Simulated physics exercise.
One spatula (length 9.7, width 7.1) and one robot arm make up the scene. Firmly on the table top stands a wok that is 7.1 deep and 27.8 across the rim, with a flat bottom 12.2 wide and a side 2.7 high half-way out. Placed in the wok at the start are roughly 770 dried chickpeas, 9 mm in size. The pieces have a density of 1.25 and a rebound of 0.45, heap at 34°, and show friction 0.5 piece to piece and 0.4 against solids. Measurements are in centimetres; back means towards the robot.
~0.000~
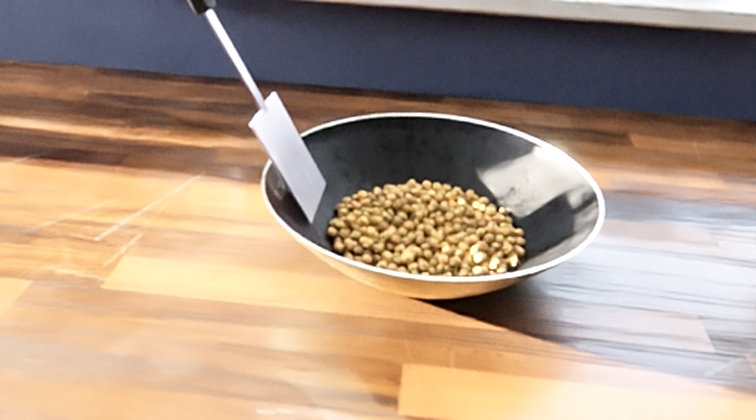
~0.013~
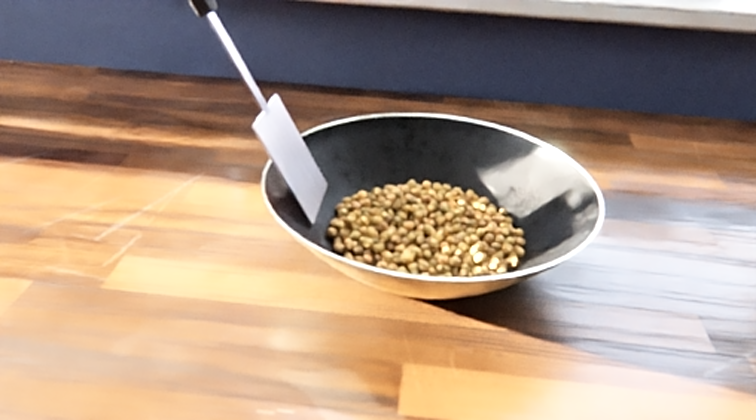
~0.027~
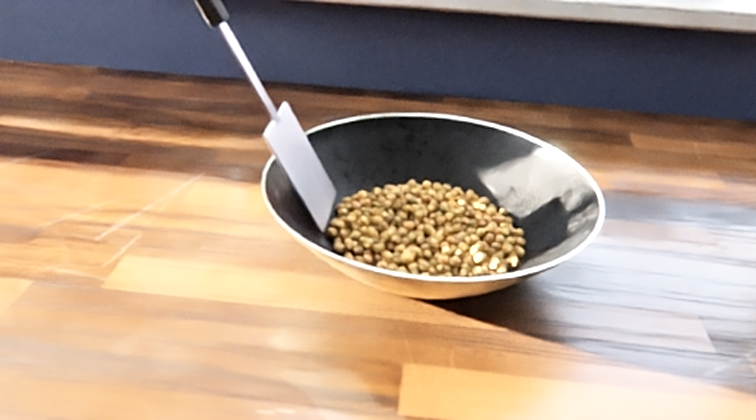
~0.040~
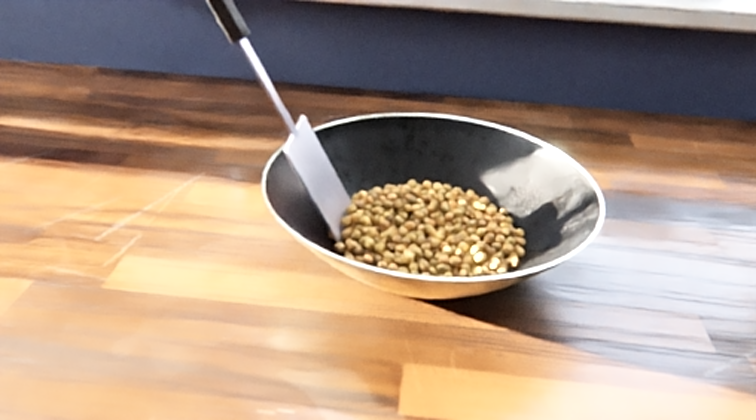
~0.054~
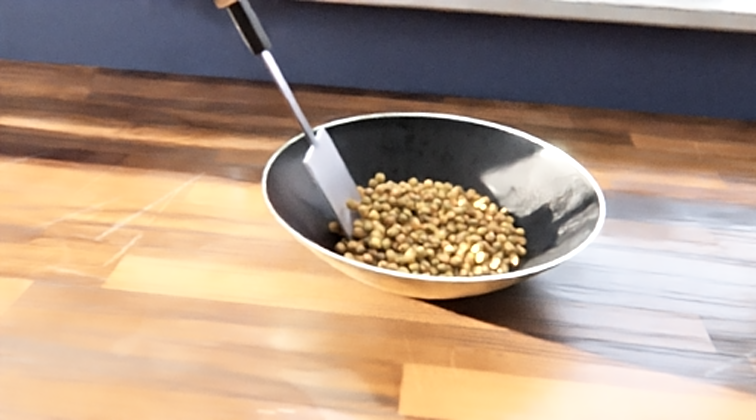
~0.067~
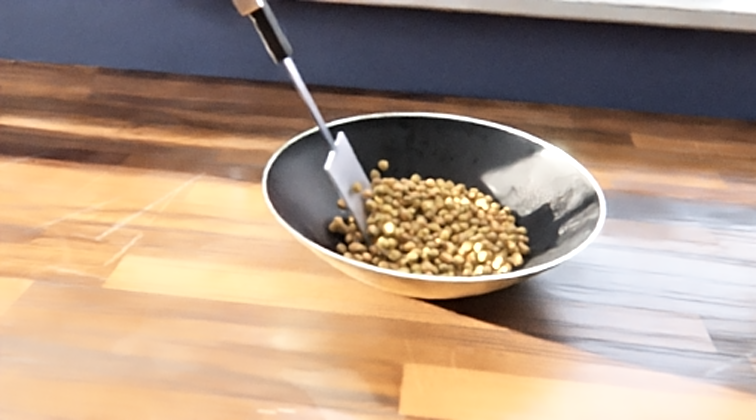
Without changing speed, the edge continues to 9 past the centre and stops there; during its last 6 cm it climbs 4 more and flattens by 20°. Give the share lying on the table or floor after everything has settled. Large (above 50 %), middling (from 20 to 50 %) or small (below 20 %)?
Middling; from 20 to 50 %.
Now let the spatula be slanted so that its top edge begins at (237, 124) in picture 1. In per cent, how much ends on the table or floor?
Roughly 30%.
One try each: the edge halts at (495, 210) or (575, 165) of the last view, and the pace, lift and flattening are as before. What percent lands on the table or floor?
The two tries give near 10 and near 40 in a hundred.
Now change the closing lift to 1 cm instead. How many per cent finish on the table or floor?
Result: Approx. 35 %.
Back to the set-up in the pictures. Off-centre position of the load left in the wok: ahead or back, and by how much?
I'd say close to 3.0 cm toward the front.
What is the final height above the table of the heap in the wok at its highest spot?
About 6.0 cm above the table.
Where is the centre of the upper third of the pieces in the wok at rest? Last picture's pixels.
It is centred near (509, 227).
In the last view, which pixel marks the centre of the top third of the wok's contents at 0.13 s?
The middle lies somewhere about (488, 211).
After 0.10 s, sloping 62°, highest piece 10 above the table; 767 in the wok.
After 0.13 s, sloping 57°, highest piece 12 above the table; 766 in the wok, 1 on the blade or in flight.
After 0.35 s, sloping 42°, highest piece 25 above the table; 525 in the wok, 26 on the table or floor, 216 on the blade or in flight.
After 1.40 s, sloping 42°, highest piece 6 above the table; 526 in the wok, 241 on the table or floor.
At rest, 526 in the wok, 241 on the table or floor. That is 31 % on the table or floor.
